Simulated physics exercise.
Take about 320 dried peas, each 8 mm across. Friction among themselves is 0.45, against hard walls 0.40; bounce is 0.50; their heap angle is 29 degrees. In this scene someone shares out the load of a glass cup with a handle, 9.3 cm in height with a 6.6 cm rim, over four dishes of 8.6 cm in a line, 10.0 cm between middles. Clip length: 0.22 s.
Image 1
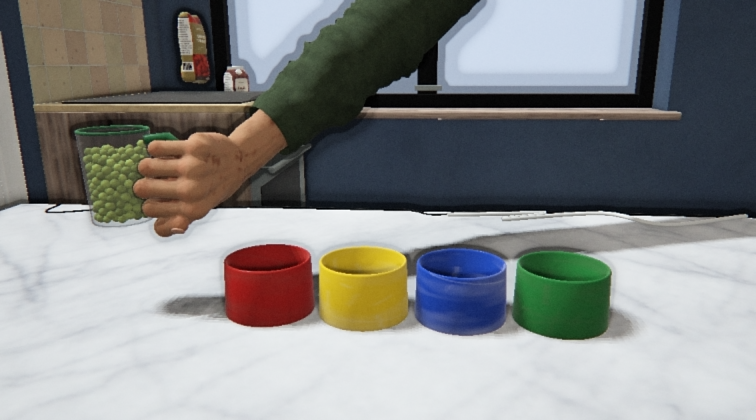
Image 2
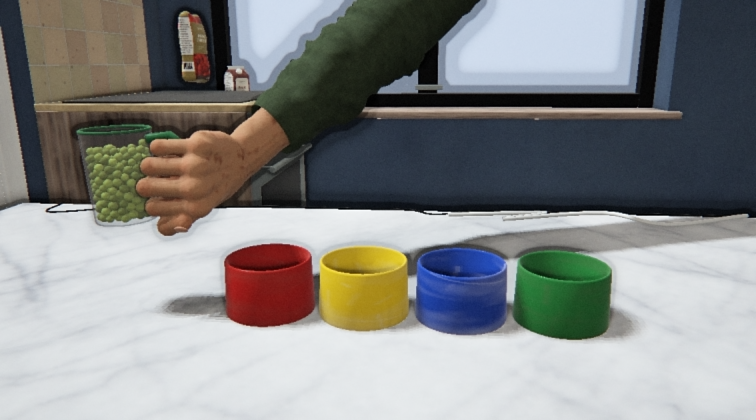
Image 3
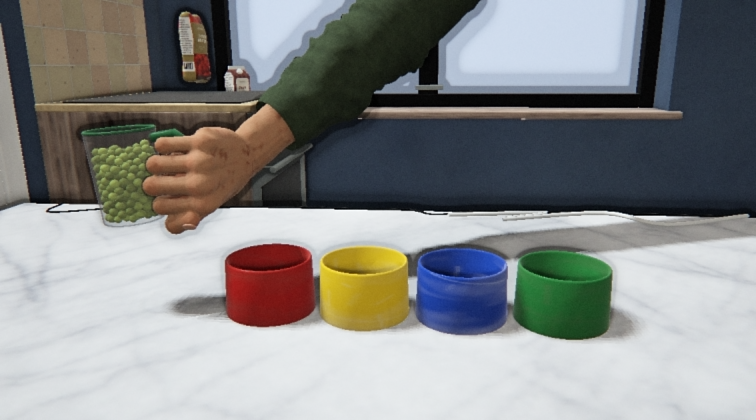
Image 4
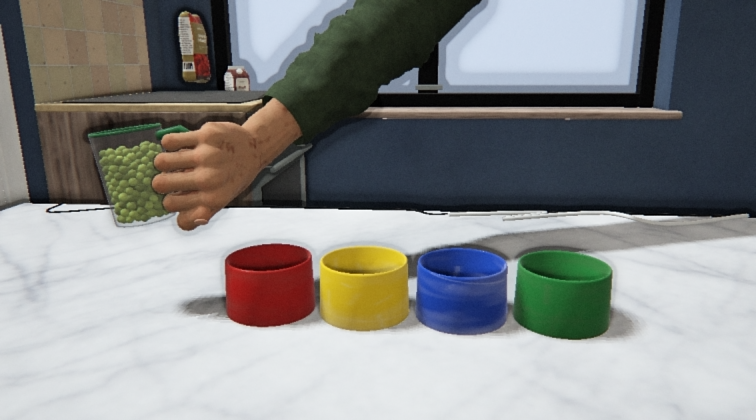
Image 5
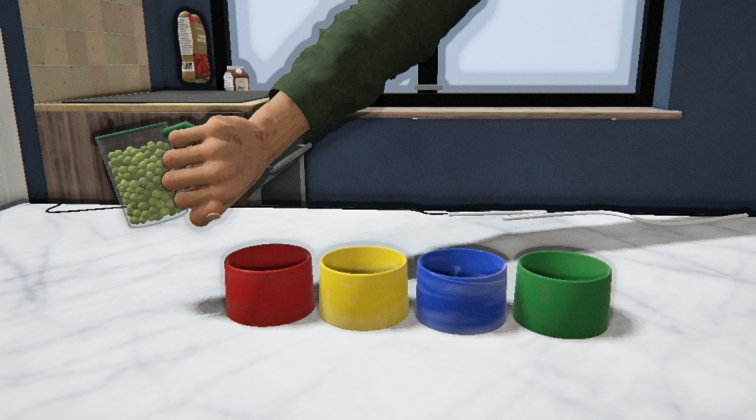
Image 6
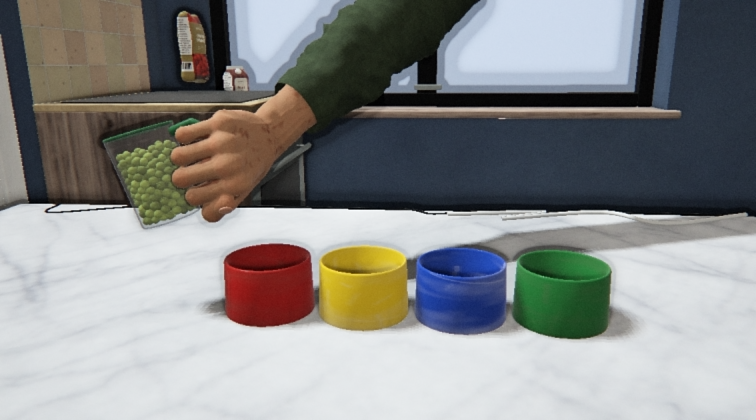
Hand in a green sleeve gradually tilting a glass cup of green peas while shifting it slightly right, behind four coloured dishes.
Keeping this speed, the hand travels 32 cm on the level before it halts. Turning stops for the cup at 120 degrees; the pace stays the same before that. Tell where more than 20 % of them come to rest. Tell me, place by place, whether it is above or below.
Red dish: Below the mark; blue dish: Below the mark; green dish: Below the mark; yellow dish: Above the mark; counter: Below the mark.
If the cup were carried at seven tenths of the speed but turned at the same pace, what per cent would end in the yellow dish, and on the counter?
Shares: Yellow 10, counter 10.
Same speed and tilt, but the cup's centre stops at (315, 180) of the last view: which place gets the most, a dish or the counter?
The largest share goes to red.
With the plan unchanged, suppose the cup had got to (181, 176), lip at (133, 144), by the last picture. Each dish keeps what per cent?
You'd end up with red at 0, blue at 0, green at 0 and yellow at 100.
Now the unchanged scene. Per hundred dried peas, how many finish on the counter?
Near 5 percent, roughly speaking.
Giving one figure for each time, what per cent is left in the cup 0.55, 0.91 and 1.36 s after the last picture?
In order, near 100 %, 90 % and 10 %.
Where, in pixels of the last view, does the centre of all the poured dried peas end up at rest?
My guess is close to (359, 291).
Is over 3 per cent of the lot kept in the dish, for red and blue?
For red, it does, for blue, it does not.
Then, 0.55 s after the last picture, tilt 69 degrees; cup holds 100 %.
Then, 0.91 s after the last picture, tilt 104 degrees; cup holds 90 %, red 5 %.
Then, 1.36 s after the last picture, tilt 120 degrees; cup holds 10 %, red 5 %, yellow 80 %.
In the end, red 5 %, blue 0 %, green 0 %, yellow 90 %, counter 5 %.
